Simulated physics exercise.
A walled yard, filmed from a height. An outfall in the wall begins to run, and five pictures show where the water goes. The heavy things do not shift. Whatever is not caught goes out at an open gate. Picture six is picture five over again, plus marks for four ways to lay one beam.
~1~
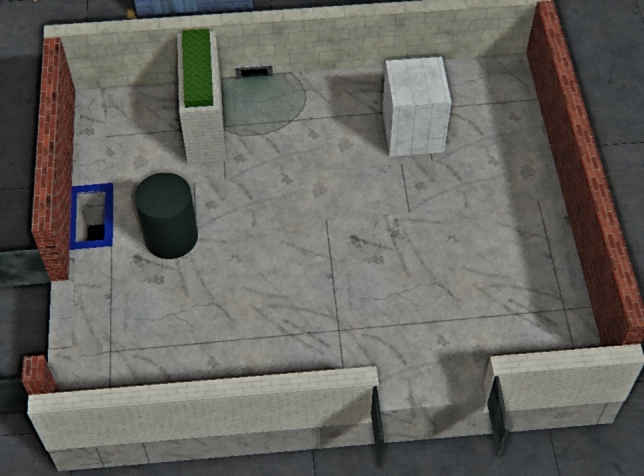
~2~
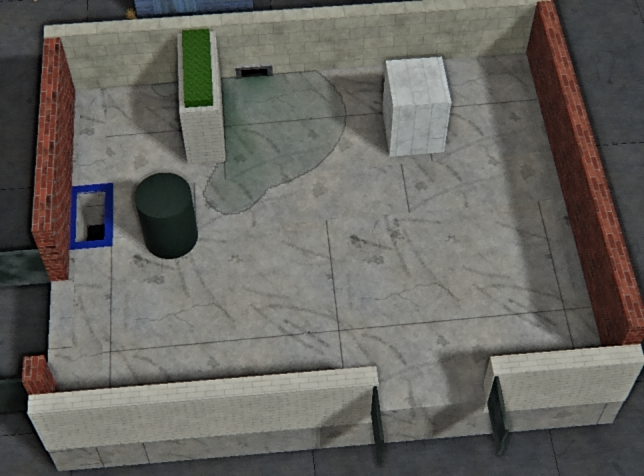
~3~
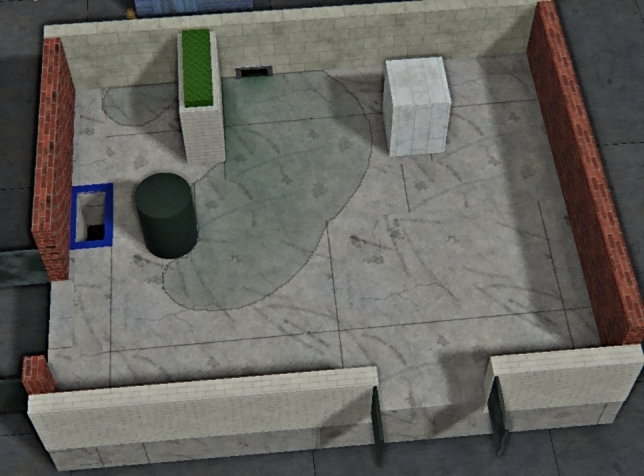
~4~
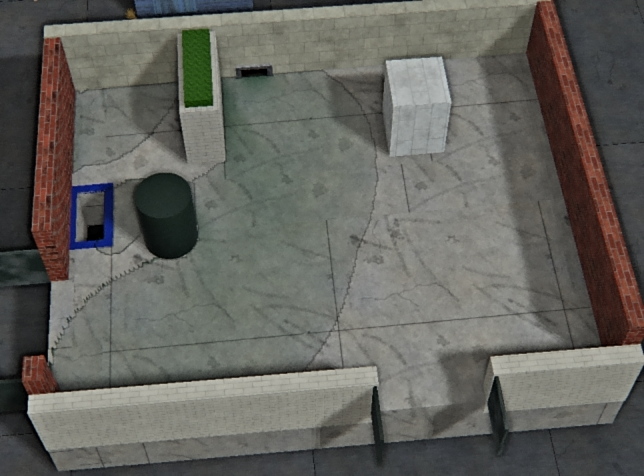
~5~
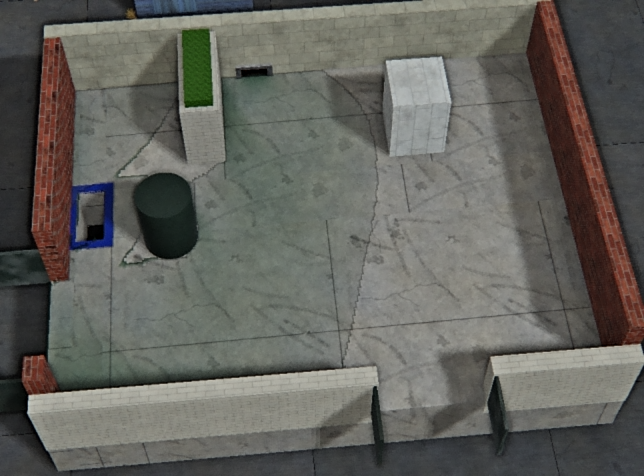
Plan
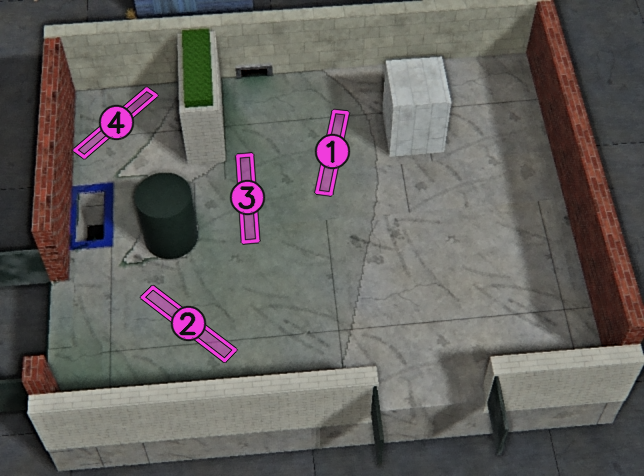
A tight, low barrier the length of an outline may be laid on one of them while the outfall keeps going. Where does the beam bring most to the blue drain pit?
2.
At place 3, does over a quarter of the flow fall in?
No.
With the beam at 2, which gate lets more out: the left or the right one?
The left one.
On the marked copy, 1 from (323, 193) to (340, 112); 2 from (147, 292) to (229, 355); 3 from (250, 241) to (244, 155); 4 from (79, 153) to (151, 92).
If 1 is chosen, about 10 % of the stream goes into the blue drain pit, about 90 % out by the gates.
If 2 is chosen, about 22 % of the stream goes into the blue drain pit, about 78 % out by the gates.
If 3 is chosen, about 11 % of the stream goes into the blue drain pit, about 89 % out by the gates.
If 4 is chosen, about 9 % of the stream goes into the blue drain pit, about 91 % out by the gates.
